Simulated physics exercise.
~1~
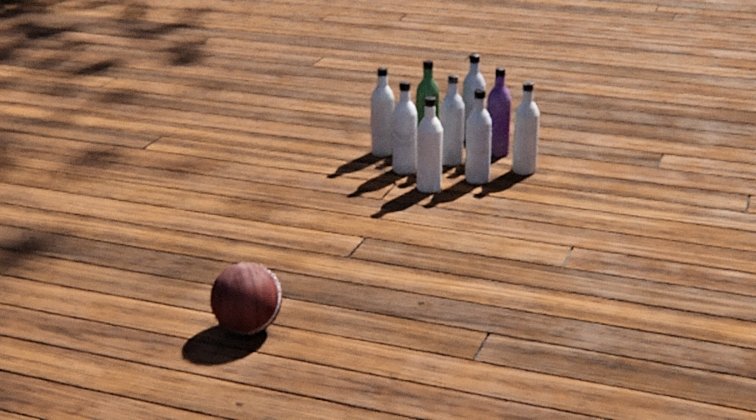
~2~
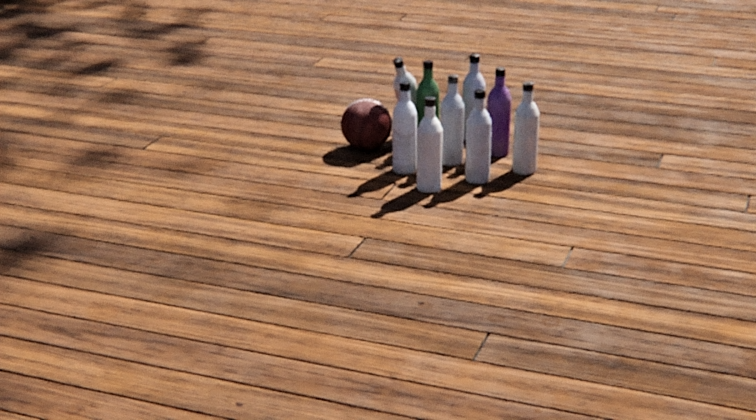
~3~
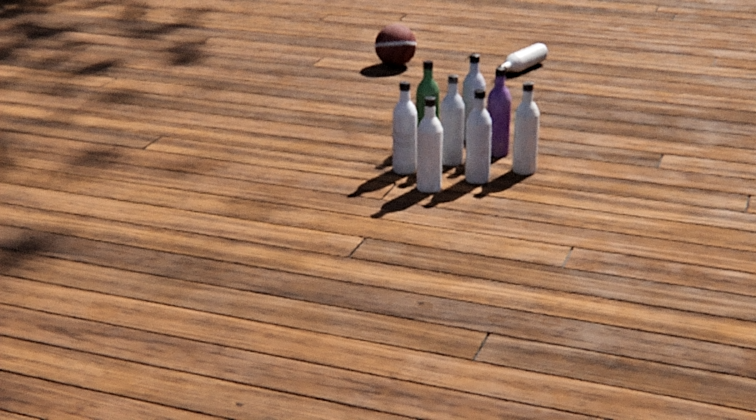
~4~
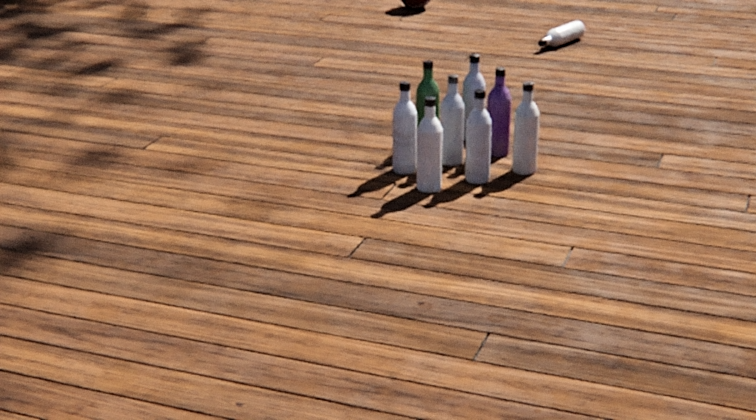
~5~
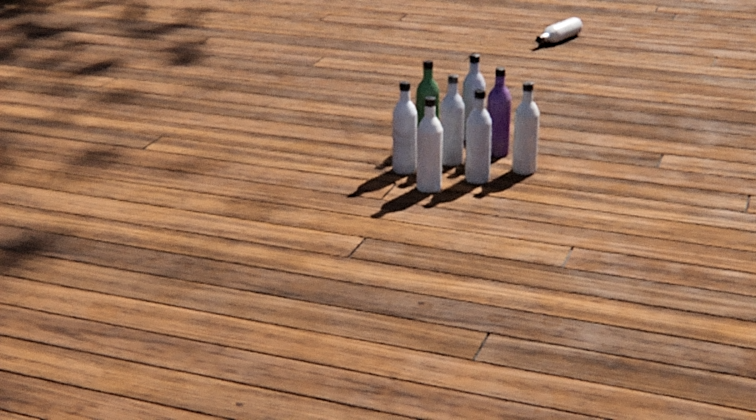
At first, a dark red ball with a pale seam sits at the lower left of a sunlit wooden deck, while nine capped bottles stand in a cluster beyond it, most of them white, with one green and one purple. The ball rolls up and to the right and meets the white bottle at the left edge of the group, which tips. The ball carries on past the cluster as that bottle ends up on its side behind the others. Then the ball slips out at the top, leaving the toppled bottle lying at the upper right and the other eight still upright.
